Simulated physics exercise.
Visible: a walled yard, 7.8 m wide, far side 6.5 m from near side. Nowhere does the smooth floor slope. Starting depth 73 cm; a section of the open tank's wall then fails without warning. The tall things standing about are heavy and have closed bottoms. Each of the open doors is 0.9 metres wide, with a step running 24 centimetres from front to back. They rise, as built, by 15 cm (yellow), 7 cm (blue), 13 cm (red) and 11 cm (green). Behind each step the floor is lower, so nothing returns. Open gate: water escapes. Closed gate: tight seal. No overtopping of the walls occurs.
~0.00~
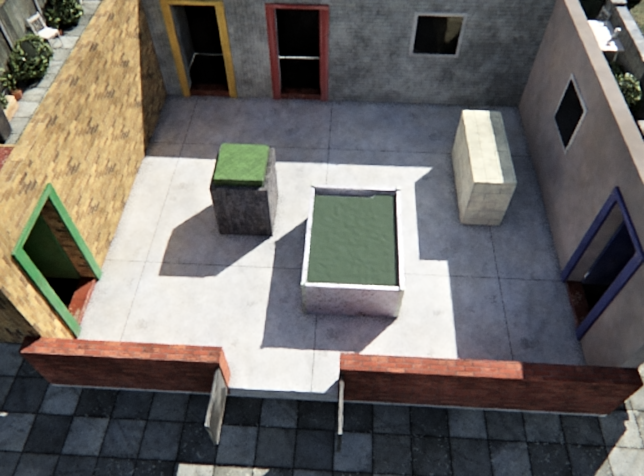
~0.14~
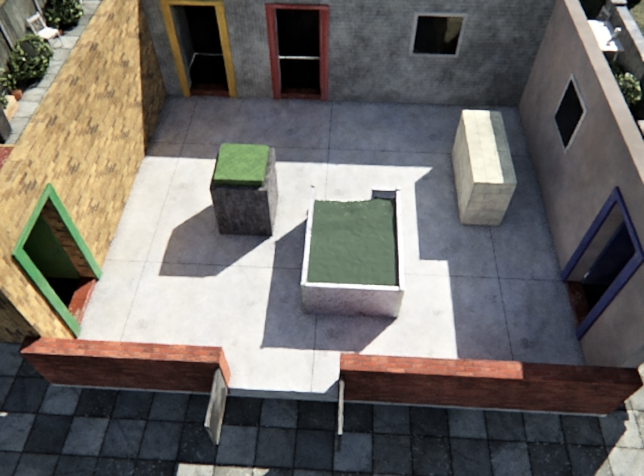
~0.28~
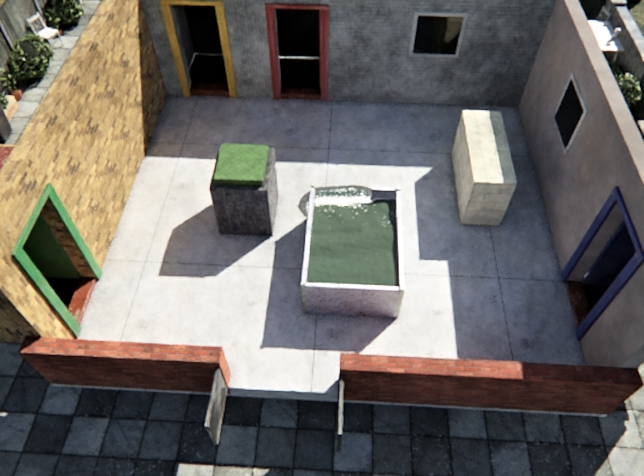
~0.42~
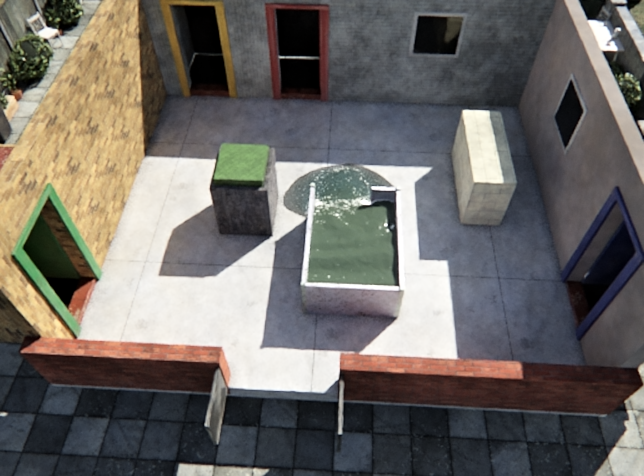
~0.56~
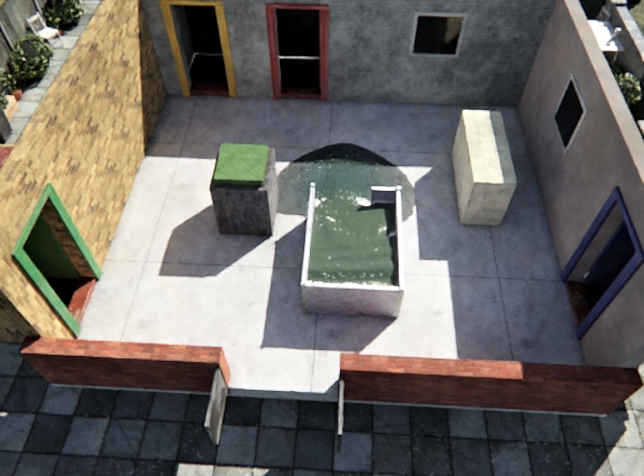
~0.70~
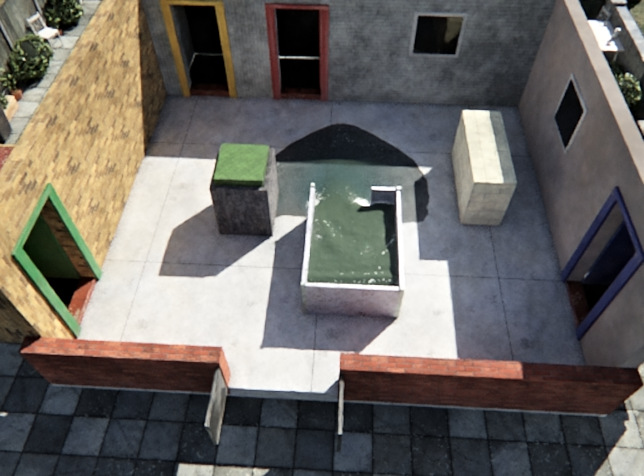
Water pouring from the far side of an open tank, spreading in a widening dark fan across a walled yard's floor.
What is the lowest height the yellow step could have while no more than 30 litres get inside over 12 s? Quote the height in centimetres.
8.5 cm.
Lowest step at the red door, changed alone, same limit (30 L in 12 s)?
At the red door you'd want roughly 18 cm.
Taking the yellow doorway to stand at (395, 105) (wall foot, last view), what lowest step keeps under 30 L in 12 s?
Close to 15 cm at the least.
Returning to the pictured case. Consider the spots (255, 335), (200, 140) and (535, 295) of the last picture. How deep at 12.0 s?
I'd read roughly 4, 4 and 2 cm there.
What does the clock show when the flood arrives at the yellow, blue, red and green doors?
Yellow = 2.0 s, blue = 5.0 s, red = 1.1 s, green = 5.5 s.
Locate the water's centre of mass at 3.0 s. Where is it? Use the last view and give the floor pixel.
The water's centre is at about (335, 164).
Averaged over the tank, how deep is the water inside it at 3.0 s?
The average depth is some 24 cm.
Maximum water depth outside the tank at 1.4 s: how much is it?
Close to 33 centimetres.
After 1.4 s water covers 25 % of the floor, deepest (33 cm) near (339, 211); it has not reached the yellow door.
After 3.0 s water covers 40 % of the floor, deepest (28 cm) near (516, 107); 12 cm at the yellow door, 0 litres in over its 15 cm step.
After 12.0 s water covers 95 % of the floor, deepest (8 cm) near (367, 379); 4 cm at the yellow door, 2 litres in over its 15 cm step.
At the yellow door as built, the water arrived by 2.0 s and peaked near 15 cm at 2.4 s.
With a step of 7 cm, 49 litres would have come in within the 12 s; with 10.5 cm, 15 litres. So under 30 litres takes about 8.5 cm.
